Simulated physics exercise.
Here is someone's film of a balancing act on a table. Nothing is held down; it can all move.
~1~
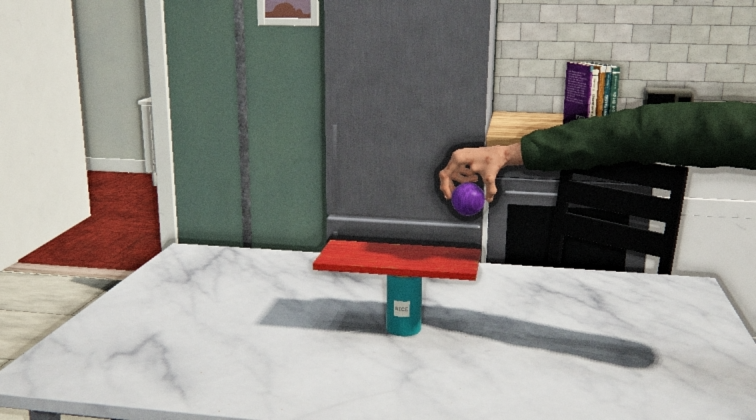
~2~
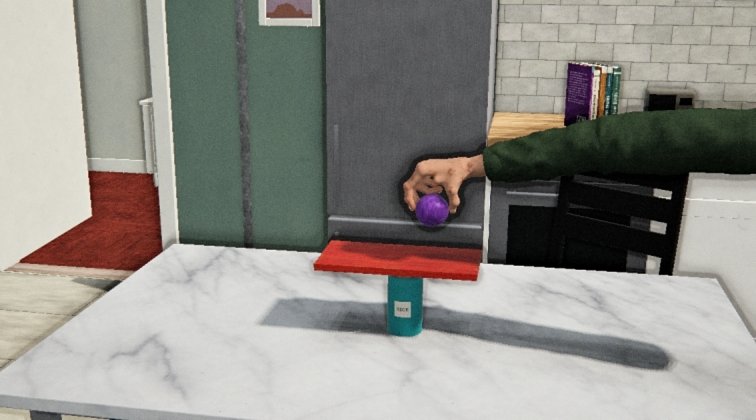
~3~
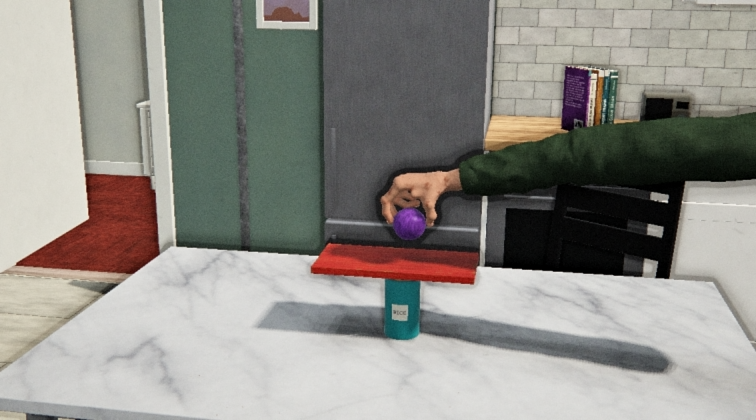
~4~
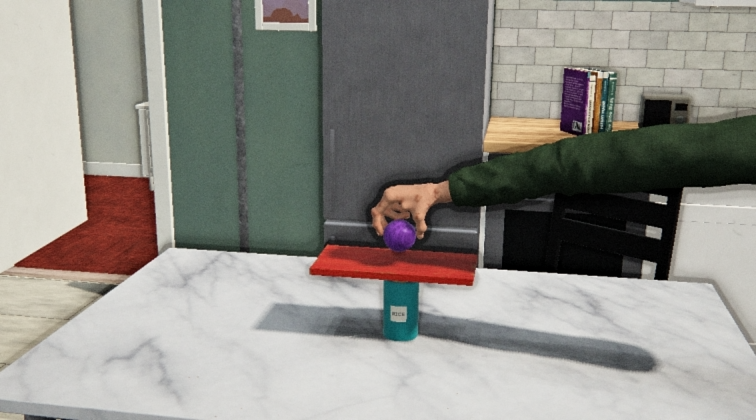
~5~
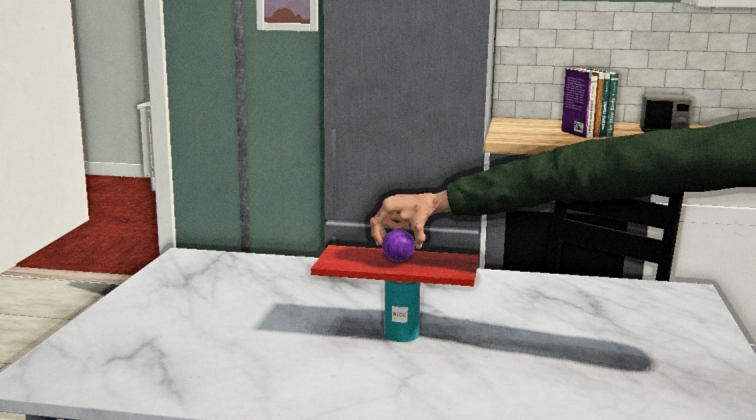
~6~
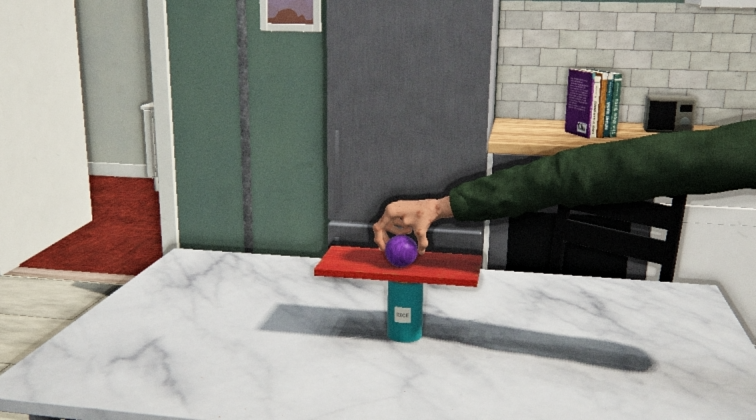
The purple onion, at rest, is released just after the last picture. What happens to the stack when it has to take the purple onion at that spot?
I expect success here.
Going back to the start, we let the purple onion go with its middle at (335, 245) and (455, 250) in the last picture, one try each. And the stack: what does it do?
First case: It collapses; second case: It remains standing.
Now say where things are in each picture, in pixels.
The first picture shows coming down; purple onion (468, 199); turquoise jar (404, 297).
The second picture shows coming down; purple onion (432, 210); turquoise jar (405, 297).
The third picture shows coming down; purple onion (409, 224); turquoise jar (402, 301).
The fourth picture shows coming down; purple onion (400, 235); turquoise jar (401, 302).
The fifth picture shows coming down; purple onion (398, 245); turquoise jar (402, 302).
The sixth picture shows set down, still held; purple onion (401, 251); turquoise jar (405, 303).
Then, 0.20 s past the last view, nothing moves.
Then, 0.40 s past the last view, purple onion resting near (401, 251).
Finally, all 3 still in place. Final places as the last picture's camera would see them, purple onion near (401, 251). The stack holds.
